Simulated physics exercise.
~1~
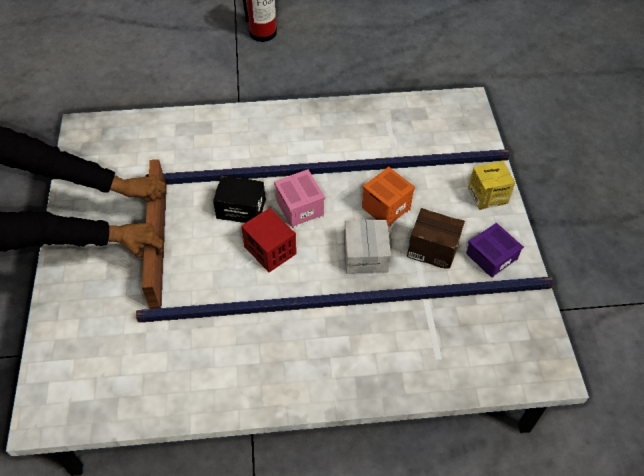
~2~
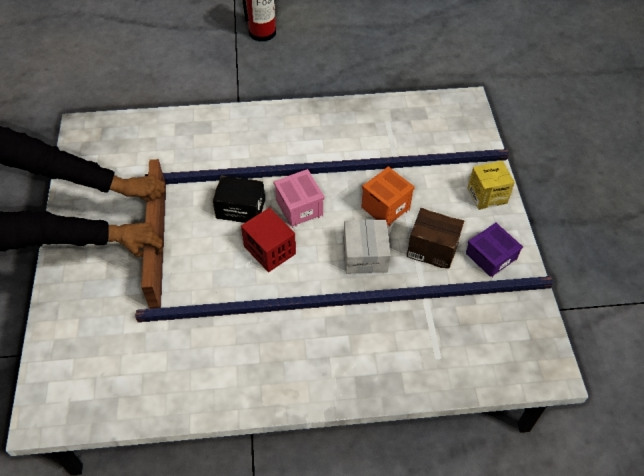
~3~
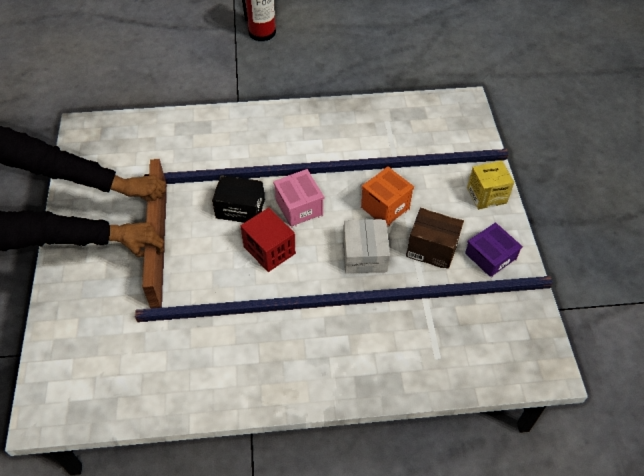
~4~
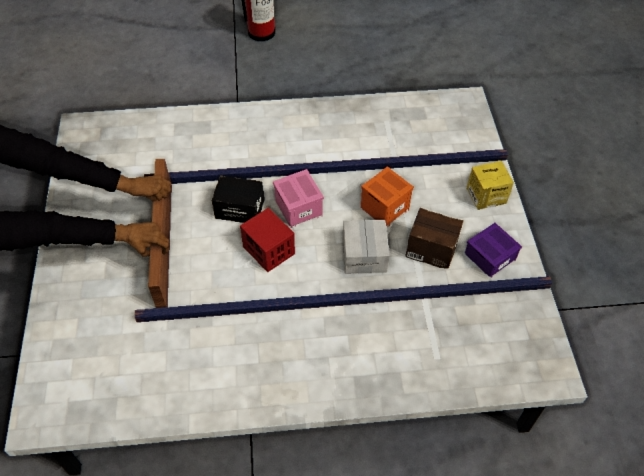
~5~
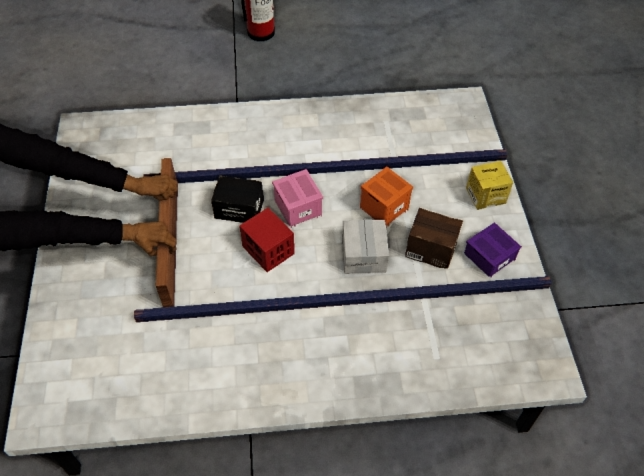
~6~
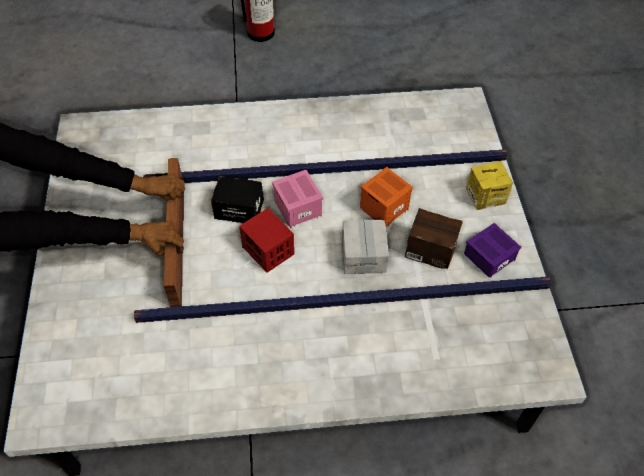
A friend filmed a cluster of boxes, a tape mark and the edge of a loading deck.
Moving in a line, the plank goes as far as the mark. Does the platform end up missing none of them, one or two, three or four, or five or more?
It is missing one or two.
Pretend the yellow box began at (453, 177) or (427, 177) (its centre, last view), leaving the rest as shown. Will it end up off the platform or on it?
Well, it remains the first time and remains the second time.
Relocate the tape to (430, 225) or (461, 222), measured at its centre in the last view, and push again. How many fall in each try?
Respectively 3 and 4.
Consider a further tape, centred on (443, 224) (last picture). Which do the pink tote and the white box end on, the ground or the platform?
Per object: Pink tote stays; white box stays.
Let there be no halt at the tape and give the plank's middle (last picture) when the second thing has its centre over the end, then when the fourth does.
It sits near (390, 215), and then near (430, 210).
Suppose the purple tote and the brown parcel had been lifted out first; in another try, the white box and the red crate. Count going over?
Going first to second: 1 and 1.
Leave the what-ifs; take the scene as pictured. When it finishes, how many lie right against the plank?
At rest, 2 are in contact.
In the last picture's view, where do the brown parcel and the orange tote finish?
First: About (512, 225); second: About (506, 197).
Soon after, none off yet; yellow box at rest near (489, 186); purple tote at rest near (492, 251); brown parcel at rest near (433, 239).
After that, none off yet; yellow box displaced a little near (496, 186); purple tote displaced about its own width near (517, 249); brown parcel displaced about its own width near (470, 230).
In the end, the number that fall off is one or two; gone, purple tote and yellow box.
